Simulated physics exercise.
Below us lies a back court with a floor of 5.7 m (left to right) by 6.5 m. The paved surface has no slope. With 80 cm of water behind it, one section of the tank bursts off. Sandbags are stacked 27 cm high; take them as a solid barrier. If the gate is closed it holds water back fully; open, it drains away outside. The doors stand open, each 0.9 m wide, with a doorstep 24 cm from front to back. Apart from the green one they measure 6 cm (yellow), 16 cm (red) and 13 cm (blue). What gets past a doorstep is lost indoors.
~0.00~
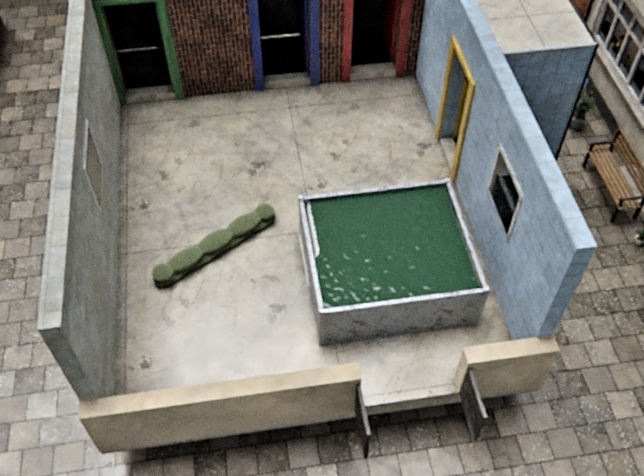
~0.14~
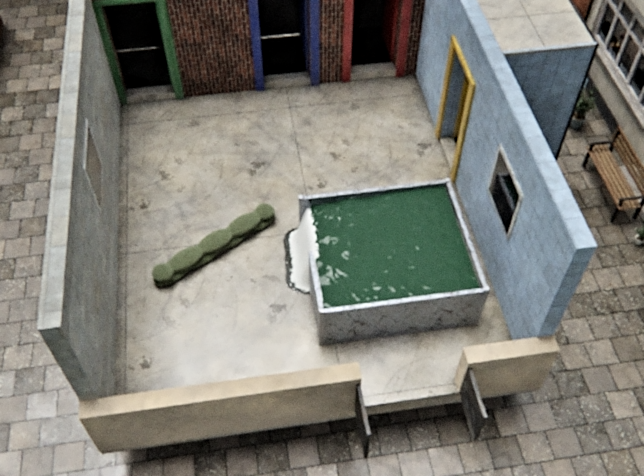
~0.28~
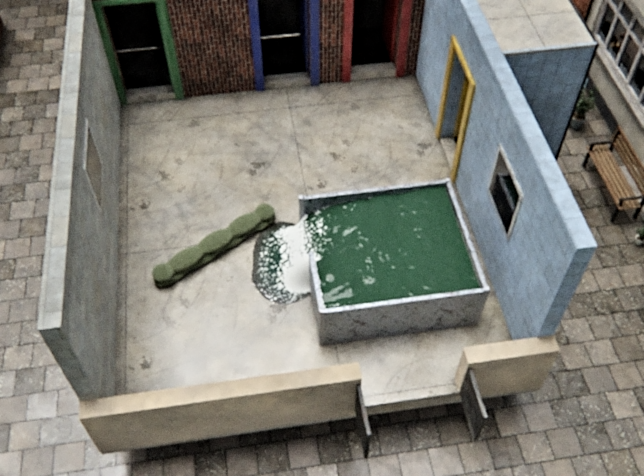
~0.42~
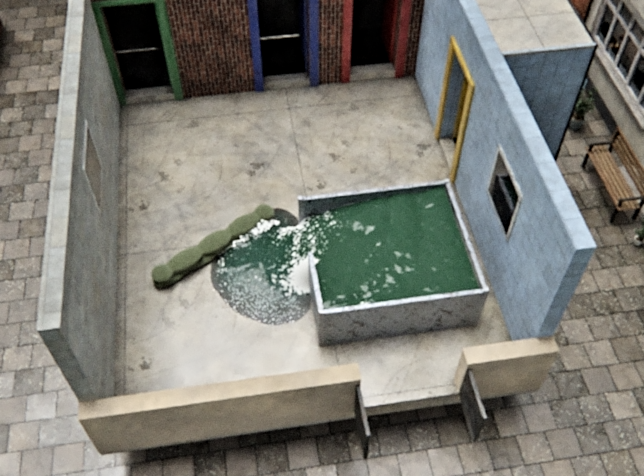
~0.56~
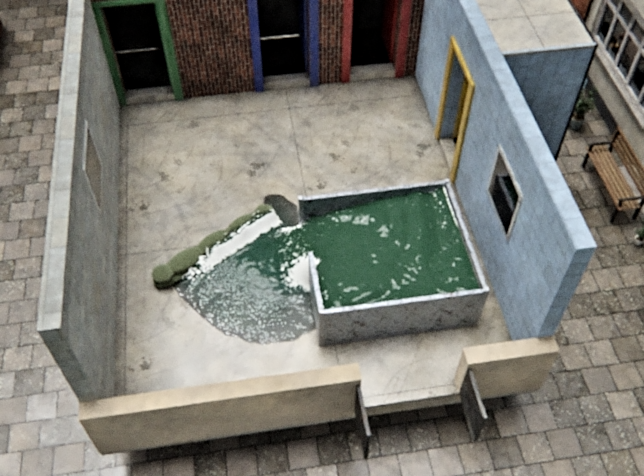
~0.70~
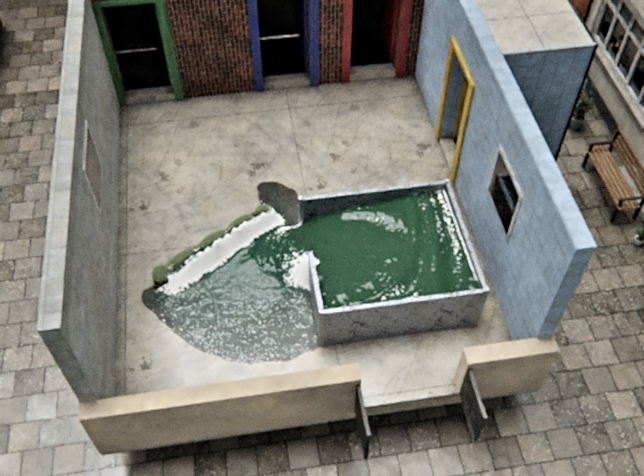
In a walled court, green water bursts from a tank's left side and spreads along a low green barrier.
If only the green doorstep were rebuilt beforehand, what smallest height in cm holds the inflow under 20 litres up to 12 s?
It would have to be roughly 11.5 cm high.
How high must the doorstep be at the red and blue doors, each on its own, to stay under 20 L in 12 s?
About 13.5 cm at red and 8.0 cm at blue.
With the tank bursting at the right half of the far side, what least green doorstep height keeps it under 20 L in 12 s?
Then roughly 18 cm.
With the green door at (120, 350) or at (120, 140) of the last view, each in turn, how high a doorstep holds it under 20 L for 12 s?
About 35 and 6.5 cm.
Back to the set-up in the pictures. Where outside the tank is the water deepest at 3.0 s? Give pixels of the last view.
Near (129, 424).
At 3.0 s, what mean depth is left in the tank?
Some 38 cm.
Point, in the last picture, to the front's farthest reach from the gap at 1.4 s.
At about (115, 426).
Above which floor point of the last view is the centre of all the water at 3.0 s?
At about (287, 289).
After 1.4 s water covers 30 % of the floor, deepest (52 cm) near (264, 230); it has not reached the green door.
After 3.0 s water covers 70 % of the floor, deepest (44 cm) near (129, 424); it has not reached the green door.
After 12.0 s water covers 95 % of the floor, deepest (14 cm) near (475, 257); 7 cm at the green door, 5 litres in over its 14 cm doorstep.
At the green door as built, the water arrived by 3.4 s and peaked near 16 cm at 5.8 s.
With a doorstep of 10.5 cm, 30 litres would have come in within the 12 s; with 14 cm, 5 litres. So under 20 litres takes about 11.5 cm.
